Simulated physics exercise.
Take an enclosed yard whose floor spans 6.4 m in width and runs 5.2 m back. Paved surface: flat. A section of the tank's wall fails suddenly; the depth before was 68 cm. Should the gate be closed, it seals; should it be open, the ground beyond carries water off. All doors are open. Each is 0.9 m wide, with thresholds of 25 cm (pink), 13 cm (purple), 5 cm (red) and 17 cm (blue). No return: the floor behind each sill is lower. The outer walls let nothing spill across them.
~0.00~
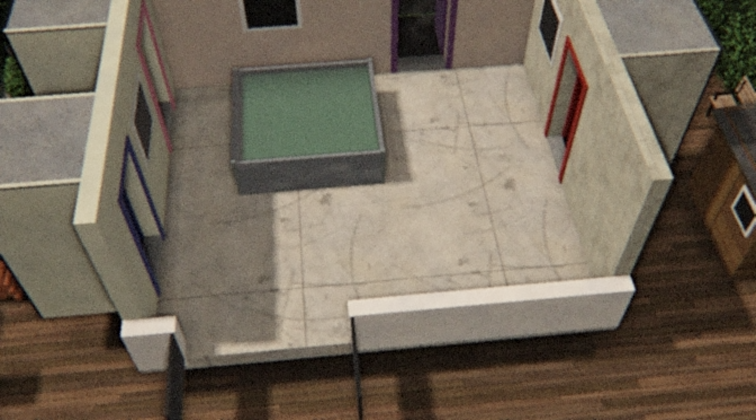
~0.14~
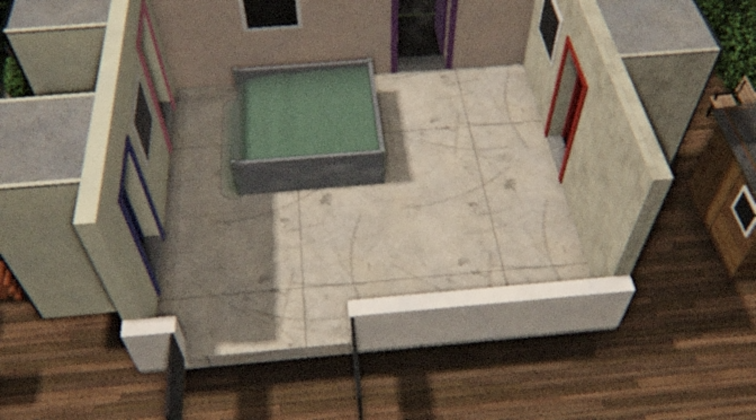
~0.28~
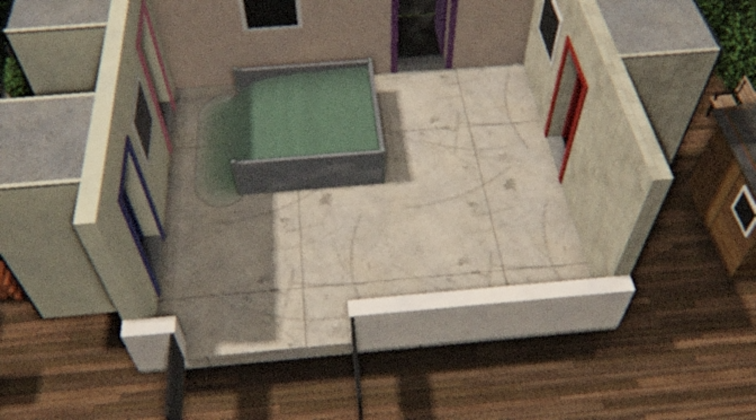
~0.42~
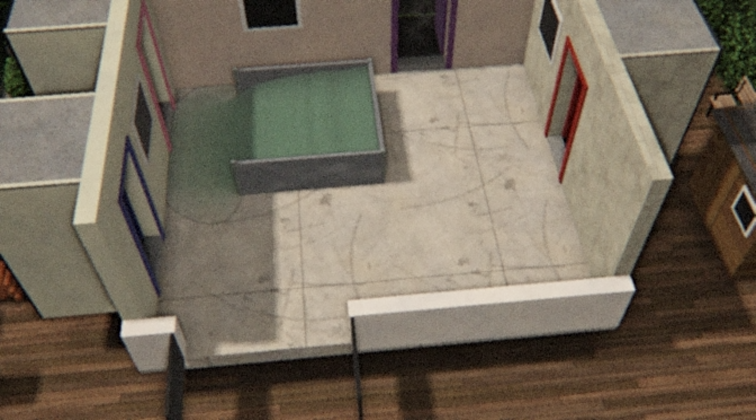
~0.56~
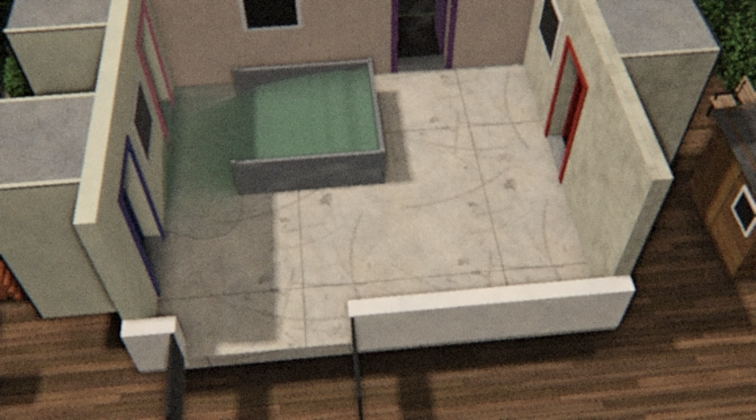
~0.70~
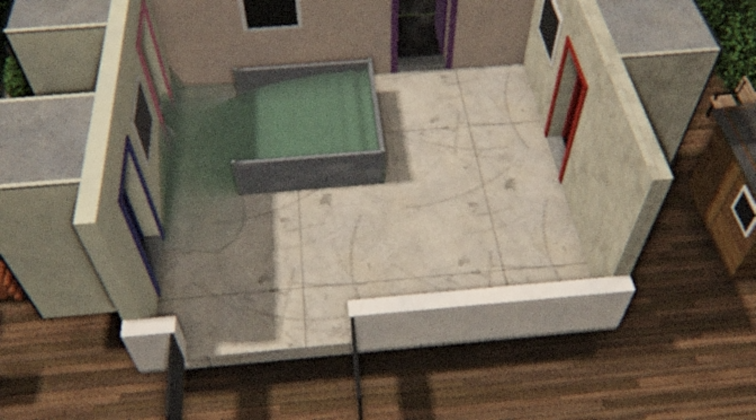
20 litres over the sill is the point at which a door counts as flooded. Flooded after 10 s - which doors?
Pink door: Yes. Purple door: No. Red door: No. Blue door: No.
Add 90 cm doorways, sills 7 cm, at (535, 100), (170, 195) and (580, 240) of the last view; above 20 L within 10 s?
Check each in turn: The first succeeds, the second succeeds, the third fails.
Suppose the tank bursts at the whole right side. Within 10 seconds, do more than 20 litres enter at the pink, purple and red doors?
Then pink would come out on the low side, purple on the high side and red on the high side.
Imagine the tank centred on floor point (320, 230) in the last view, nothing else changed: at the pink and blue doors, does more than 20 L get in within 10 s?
Against that limit: Pink not over, blue over.
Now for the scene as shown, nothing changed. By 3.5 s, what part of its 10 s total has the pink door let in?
Some 100 per cent by then.
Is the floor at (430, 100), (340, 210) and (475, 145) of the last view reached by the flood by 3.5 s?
Point 1: Reached; point 2: Unreached; point 3: Unreached.
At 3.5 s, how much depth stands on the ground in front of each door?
Door by door, in cm: Pink reads 25, purple reads 11, red reads 0, blue reads 12.
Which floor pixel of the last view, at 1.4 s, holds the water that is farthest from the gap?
About pixel (155, 345).
After 1.4 s water covers 20 % of the floor and is deepest (56 cm) near (176, 89); pink door 49 cm at the sill, 82 L in, purple door not reached, red door not reached, blue door 14 cm at the sill, 0 L in.
After 2.2 s water covers 30 % of the floor and is deepest (48 cm) near (175, 96); pink door 44 cm at the sill, 189 L in, purple door not reached, red door not reached, blue door 16 cm at the sill, 0 L in.
After 3.5 s water covers 50 % of the floor and is deepest (30 cm) near (519, 64); pink door 25 cm at the sill, 245 L in, purple door 11 cm at the sill, 0 L in, red door not reached, blue door 12 cm at the sill, 1 L in.
After 6.0 s water covers 70 % of the floor and is deepest (14 cm) near (156, 334); pink door 11 cm at the sill, 247 L in, purple door 5 cm at the sill, 0 L in, red door 5 cm at the sill, 1 L in, blue door 7 cm at the sill, 1 L in.
After 10.0 s water covers 90 % of the floor and is deepest (10 cm) near (174, 117); pink door 10 cm at the sill, 248 L in, purple door 5 cm at the sill, 0 L in, red door 3 cm at the sill, 2 L in, blue door 5 cm at the sill, 1 L in.
